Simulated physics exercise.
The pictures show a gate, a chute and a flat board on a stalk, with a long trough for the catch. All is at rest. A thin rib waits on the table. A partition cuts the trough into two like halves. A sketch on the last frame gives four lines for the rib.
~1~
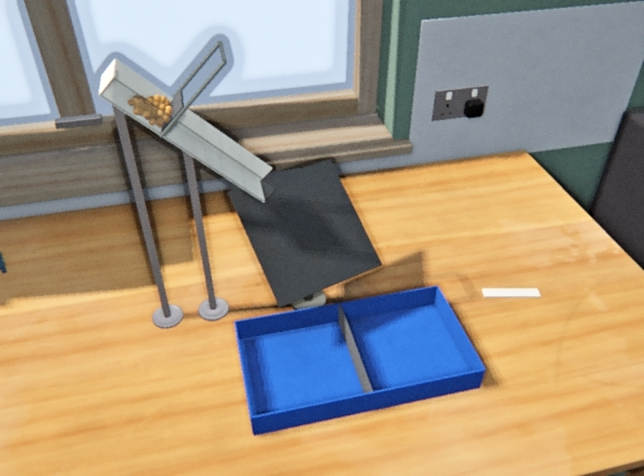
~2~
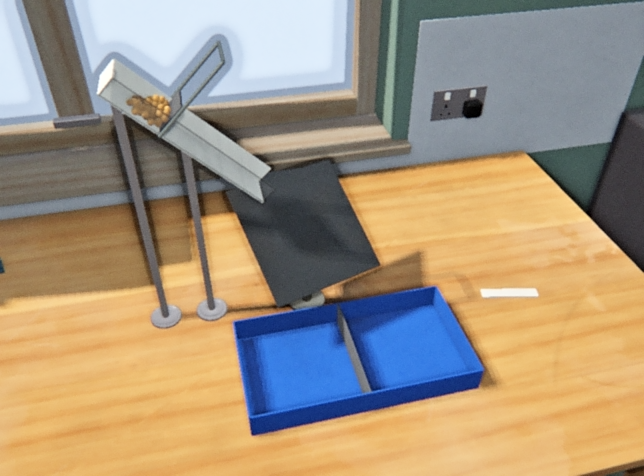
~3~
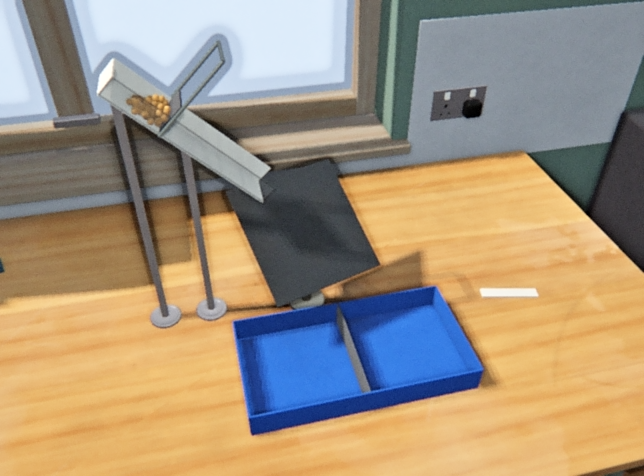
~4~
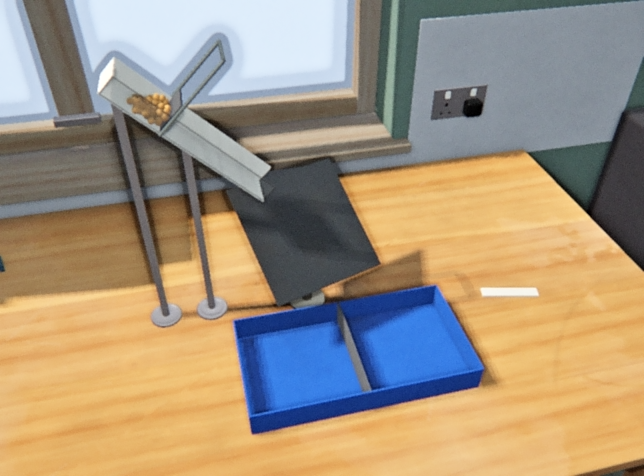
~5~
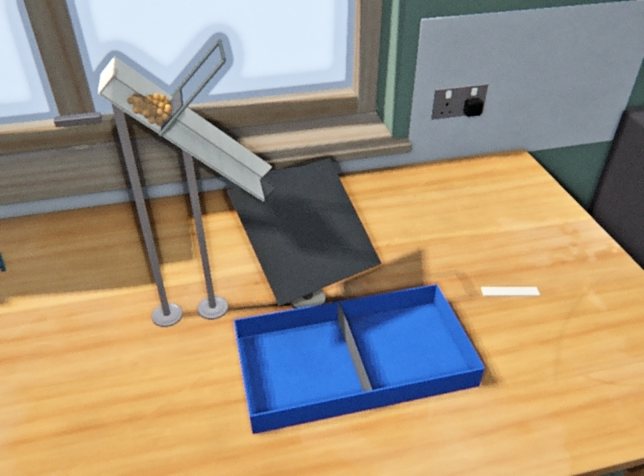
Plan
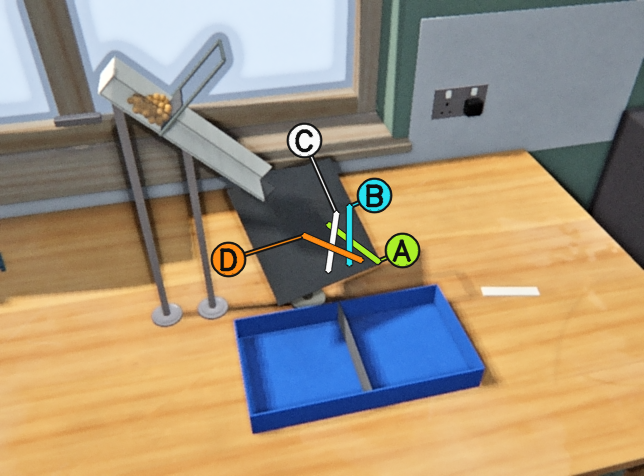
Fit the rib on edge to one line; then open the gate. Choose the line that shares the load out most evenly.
B.
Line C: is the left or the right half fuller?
The left half.
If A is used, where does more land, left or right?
The right half.
On the marked copy, line A from (329, 224) to (378, 261); line B from (349, 206) to (349, 263); line C from (336, 213) to (328, 270); line D from (304, 235) to (360, 260).
If A is chosen, of what is caught, about a tenth in the left half, almost all in the right.
If B is chosen, of what is caught, roughly a third in the left half, roughly two thirds in the right.
If C is chosen, of what is caught, almost all in the left half, about a tenth in the right.
If D is chosen, of what is caught, about a tenth in the left half, the larger part in the right.
